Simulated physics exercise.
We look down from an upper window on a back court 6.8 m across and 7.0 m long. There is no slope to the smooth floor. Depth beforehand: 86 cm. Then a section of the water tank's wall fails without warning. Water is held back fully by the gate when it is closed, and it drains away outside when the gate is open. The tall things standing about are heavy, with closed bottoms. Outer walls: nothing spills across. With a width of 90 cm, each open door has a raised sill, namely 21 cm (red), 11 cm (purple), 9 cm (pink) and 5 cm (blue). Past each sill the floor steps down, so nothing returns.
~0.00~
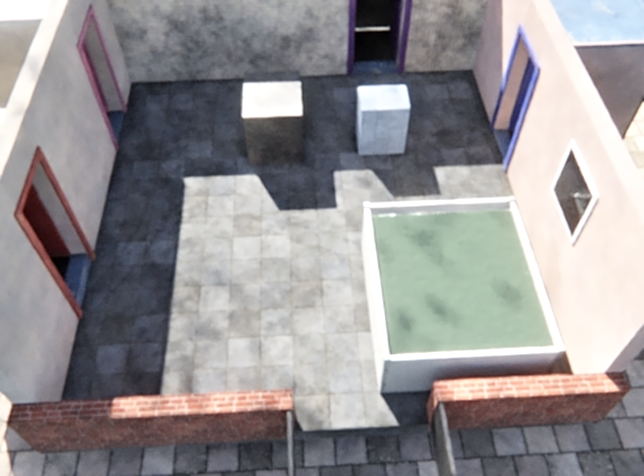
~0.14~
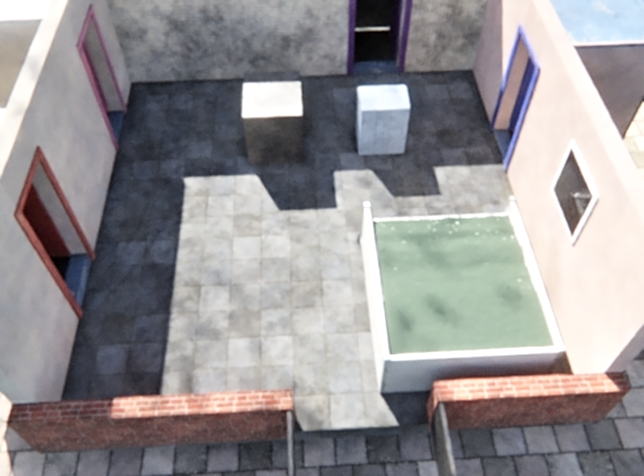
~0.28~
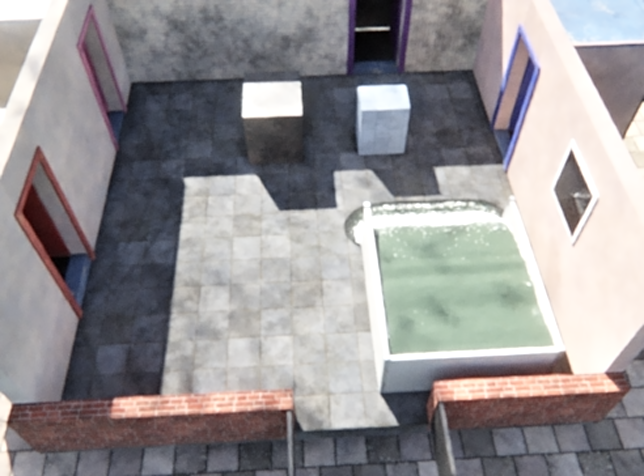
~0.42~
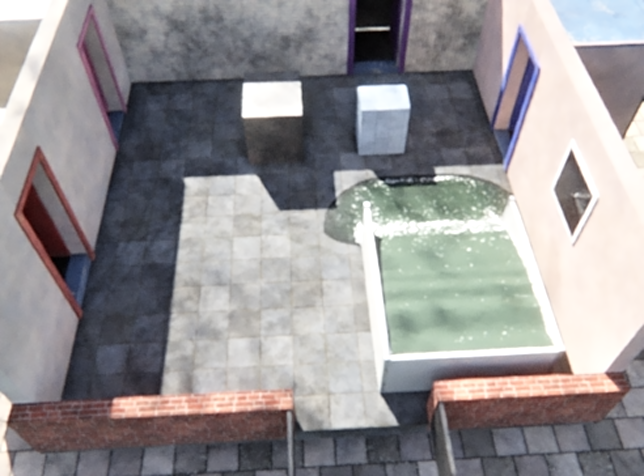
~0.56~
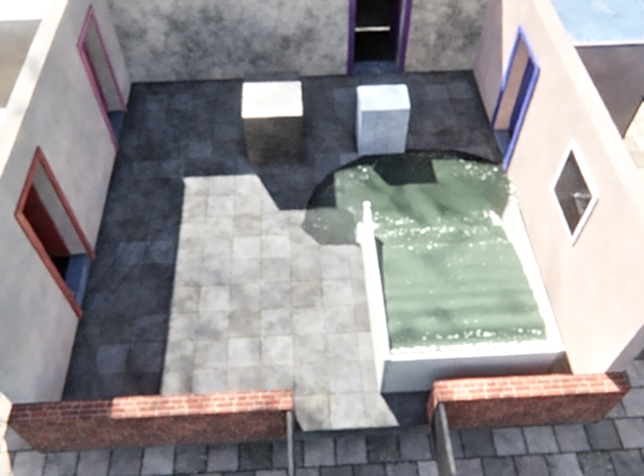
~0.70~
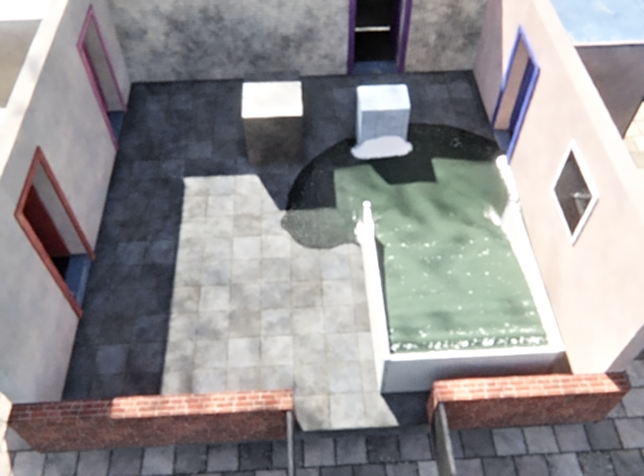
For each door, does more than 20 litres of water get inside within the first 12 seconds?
One by one: My guess is the red door lets through less than the limit, my guess is the purple door lets through more than the limit, my guess is the pink door lets through more than the limit, my guess is the blue door lets through more than the limit.
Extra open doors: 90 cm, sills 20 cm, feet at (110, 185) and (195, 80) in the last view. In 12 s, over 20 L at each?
Taking them in order, the first is fine and the second fine.
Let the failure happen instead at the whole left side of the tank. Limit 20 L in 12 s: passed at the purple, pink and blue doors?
Here's how it goes: Purple falls short, pink exceeds it, blue exceeds it.
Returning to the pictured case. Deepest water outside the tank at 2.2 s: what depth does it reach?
Around 61 centimetres deep.
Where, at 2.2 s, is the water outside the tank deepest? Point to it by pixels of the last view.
Near (464, 90).
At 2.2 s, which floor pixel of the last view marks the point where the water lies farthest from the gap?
About pixel (223, 82).
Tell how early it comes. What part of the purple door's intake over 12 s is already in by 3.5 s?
By then it's near 70% of the total.
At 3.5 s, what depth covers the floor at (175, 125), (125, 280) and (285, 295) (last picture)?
About 2, 1 and 0 cm respectively.
After 1.4 s water covers 35 % of the floor and is deepest (52 cm) near (392, 159); red door not reached, purple door 12 cm at the sill, 4 L in, pink door not reached, blue door 16 cm at the sill, 8 L in.
After 2.2 s water covers 40 % of the floor and is deepest (61 cm) near (464, 90); red door not reached, purple door 20 cm at the sill, 18 L in, pink door not reached, blue door 16 cm at the sill, 48 L in.
After 3.5 s water covers 65 % of the floor and is deepest (36 cm) near (317, 114); red door not reached, purple door 19 cm at the sill, 92 L in, pink door 7 cm at the sill, 0 L in, blue door 15 cm at the sill, 109 L in.
After 7.0 s water covers 95 % of the floor and is deepest (19 cm) near (168, 84); red door 10 cm at the sill, 0 L in, purple door 11 cm at the sill, 131 L in, pink door 17 cm at the sill, 159 L in, blue door 12 cm at the sill, 293 L in.
After 12.0 s water covers 100 % of the floor and is deepest (13 cm) near (363, 370); red door 11 cm at the sill, 0 L in, purple door 7 cm at the sill, 132 L in, pink door 7 cm at the sill, 196 L in, blue door 5 cm at the sill, 329 L in.
